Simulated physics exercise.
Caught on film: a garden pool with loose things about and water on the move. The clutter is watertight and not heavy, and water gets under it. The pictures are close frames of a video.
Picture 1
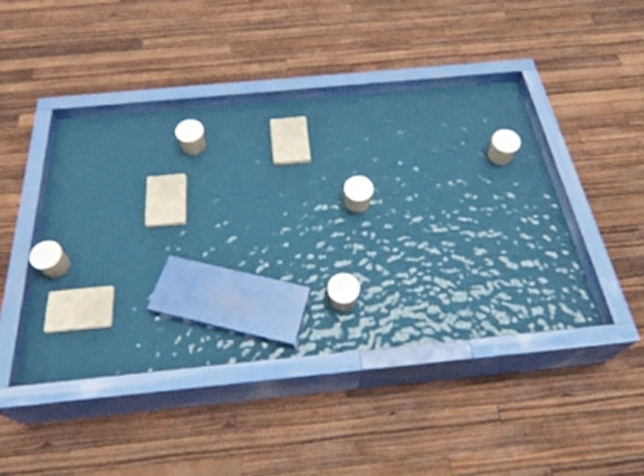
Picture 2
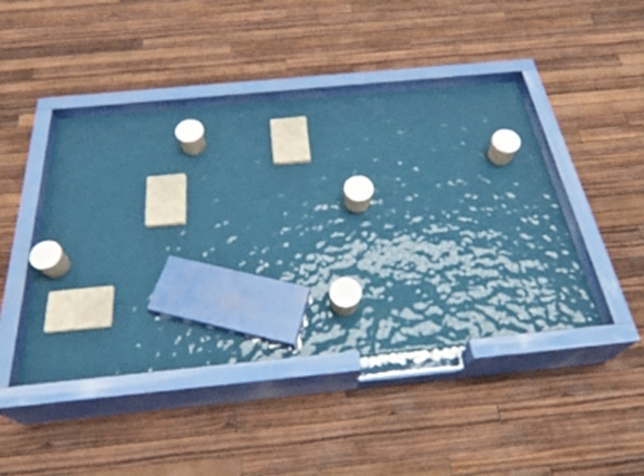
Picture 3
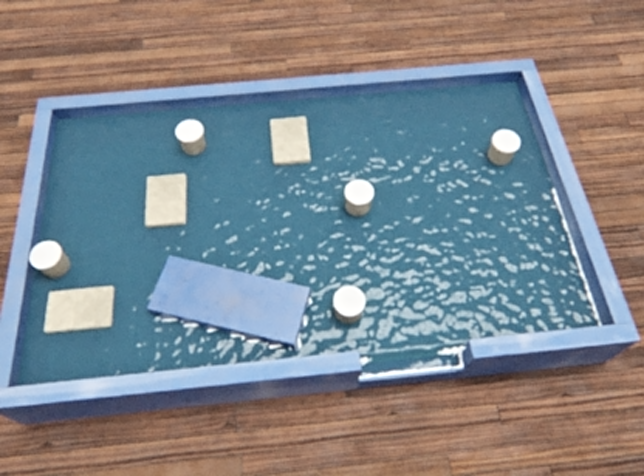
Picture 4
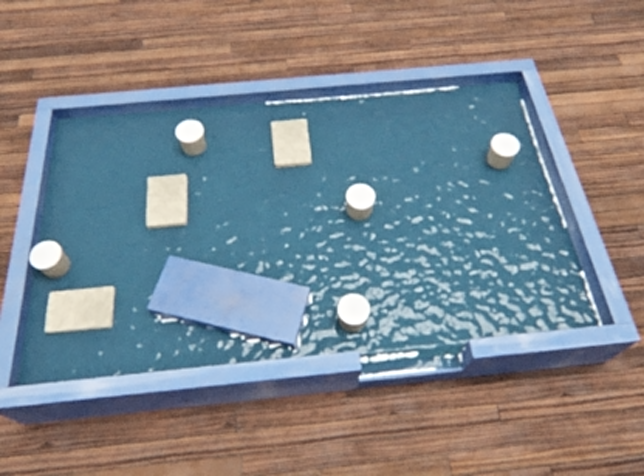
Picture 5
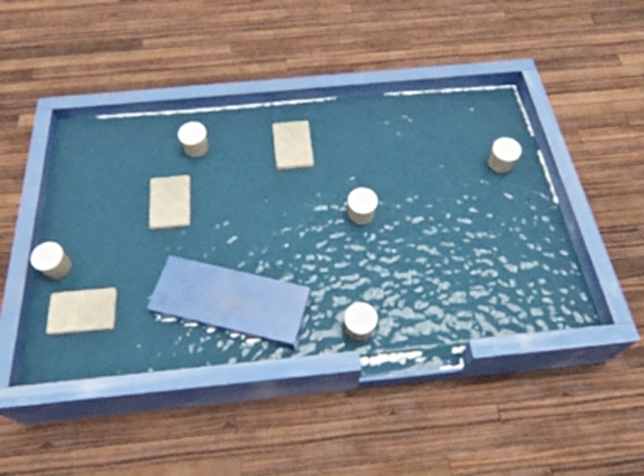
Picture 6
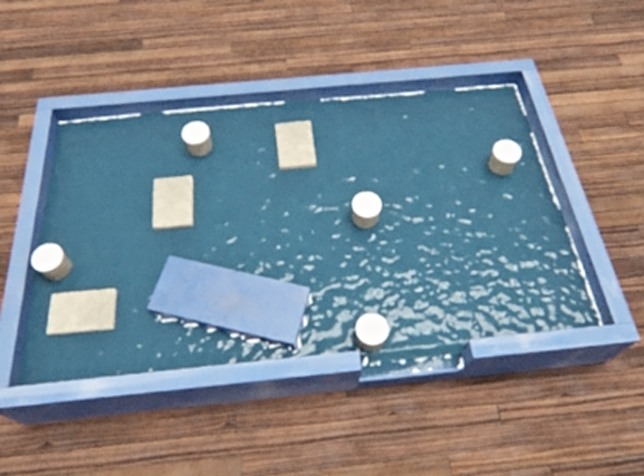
In a blue-walled pool, a gap opens at the front and white pails drift toward it.
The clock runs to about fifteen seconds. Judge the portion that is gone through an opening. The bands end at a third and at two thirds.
That comes to under a third.
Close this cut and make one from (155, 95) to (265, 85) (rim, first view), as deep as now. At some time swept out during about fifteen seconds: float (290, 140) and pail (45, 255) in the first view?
In that order: Through, still in.
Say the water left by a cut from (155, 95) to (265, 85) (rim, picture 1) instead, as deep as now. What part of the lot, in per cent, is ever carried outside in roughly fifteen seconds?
Near 20 in a hundred.
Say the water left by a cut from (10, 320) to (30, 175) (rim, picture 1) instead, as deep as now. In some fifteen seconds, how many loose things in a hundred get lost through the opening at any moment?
Near 40 in a hundred.
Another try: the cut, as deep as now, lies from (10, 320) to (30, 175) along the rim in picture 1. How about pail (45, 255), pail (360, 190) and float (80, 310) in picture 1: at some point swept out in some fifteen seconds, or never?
In that order: Carried outside, still in, gone.
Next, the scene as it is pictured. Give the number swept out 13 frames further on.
0 of them.
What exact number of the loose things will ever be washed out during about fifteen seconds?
It comes to 0.
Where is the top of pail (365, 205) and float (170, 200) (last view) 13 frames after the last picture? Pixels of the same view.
Around (394, 258) and (204, 203).
A moment on, 0 of 8 are out; 8 afloat.
Next, 0 of 8 are out; 8 afloat.
Later, 0 of 8 are out; 8 afloat.
In the end, 0 of 8 are out; 8 afloat.
